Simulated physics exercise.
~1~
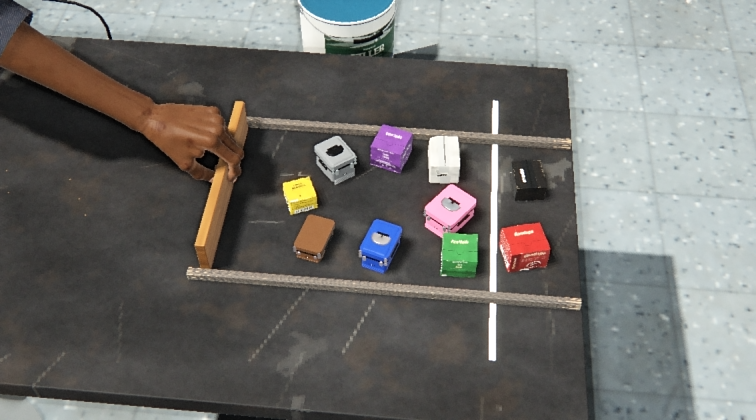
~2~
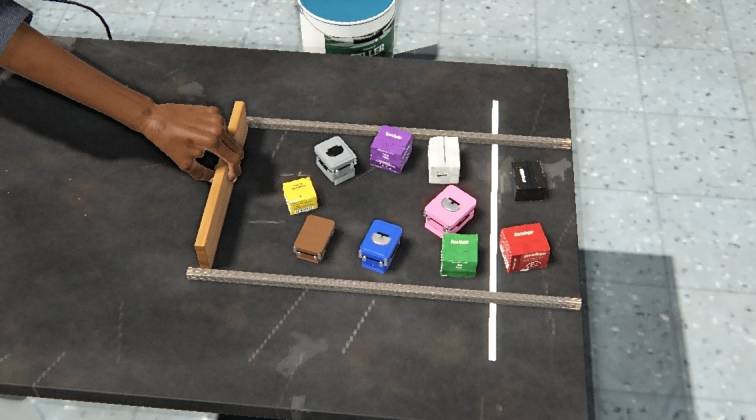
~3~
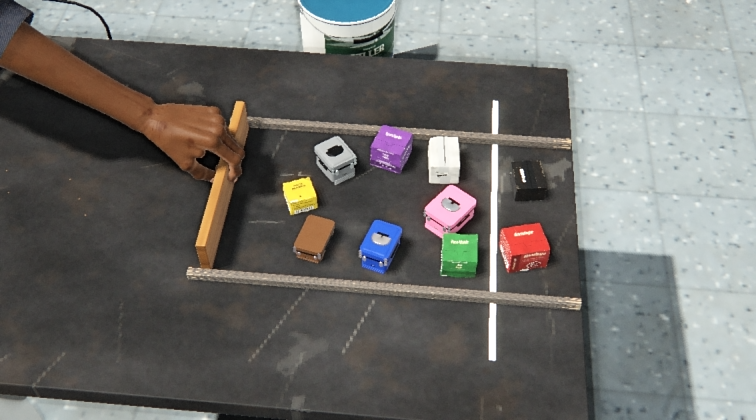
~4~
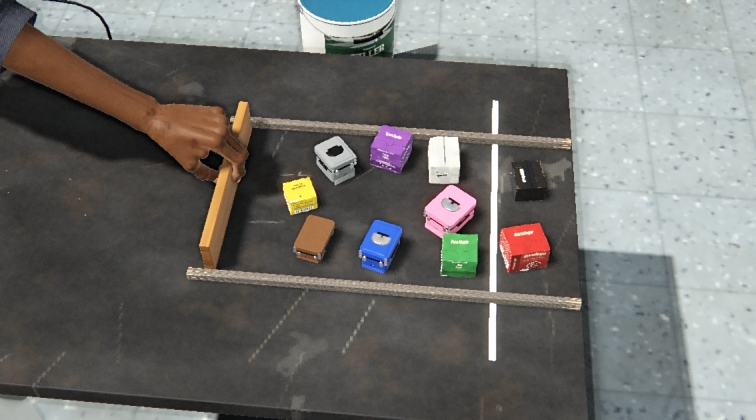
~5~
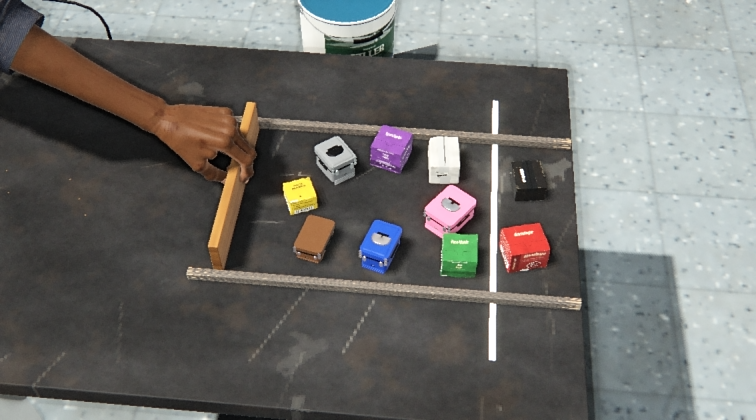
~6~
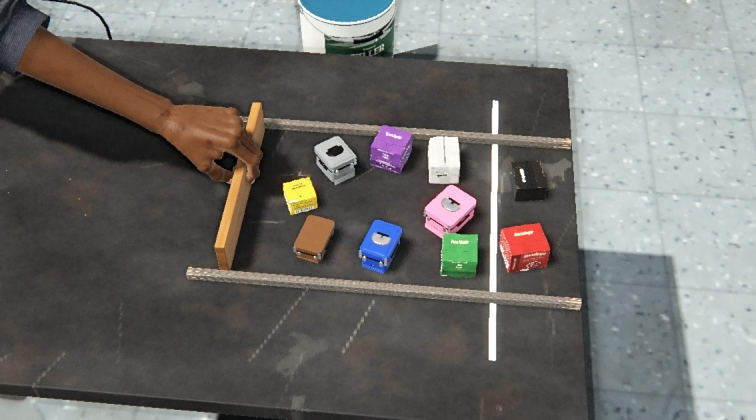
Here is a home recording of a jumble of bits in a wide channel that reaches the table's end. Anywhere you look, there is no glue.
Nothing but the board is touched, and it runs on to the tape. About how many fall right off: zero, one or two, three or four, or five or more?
The count that drops over the edge is just one or a pair.
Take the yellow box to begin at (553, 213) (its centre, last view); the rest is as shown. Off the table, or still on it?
It does not fall.
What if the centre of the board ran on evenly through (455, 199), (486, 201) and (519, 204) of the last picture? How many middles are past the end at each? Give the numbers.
Taking the places in turn, the counts are 0, 1 and 3.
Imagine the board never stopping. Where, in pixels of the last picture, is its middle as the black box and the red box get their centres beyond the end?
The middle is at (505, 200) when it's the black box, and at (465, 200) when it's the red box.
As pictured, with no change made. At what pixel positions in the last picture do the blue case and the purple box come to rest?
In the last picture the first middle sits at (538, 259) and the other at (512, 149).
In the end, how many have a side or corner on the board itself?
Looks like 4 of them, all told.
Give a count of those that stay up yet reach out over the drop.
That'd be 2.
Soon after, none off yet; black box at rest near (528, 181); red box at rest near (524, 248); green box at rest near (459, 255).
At rest, the number that fall off is one or two; fallen, red box.
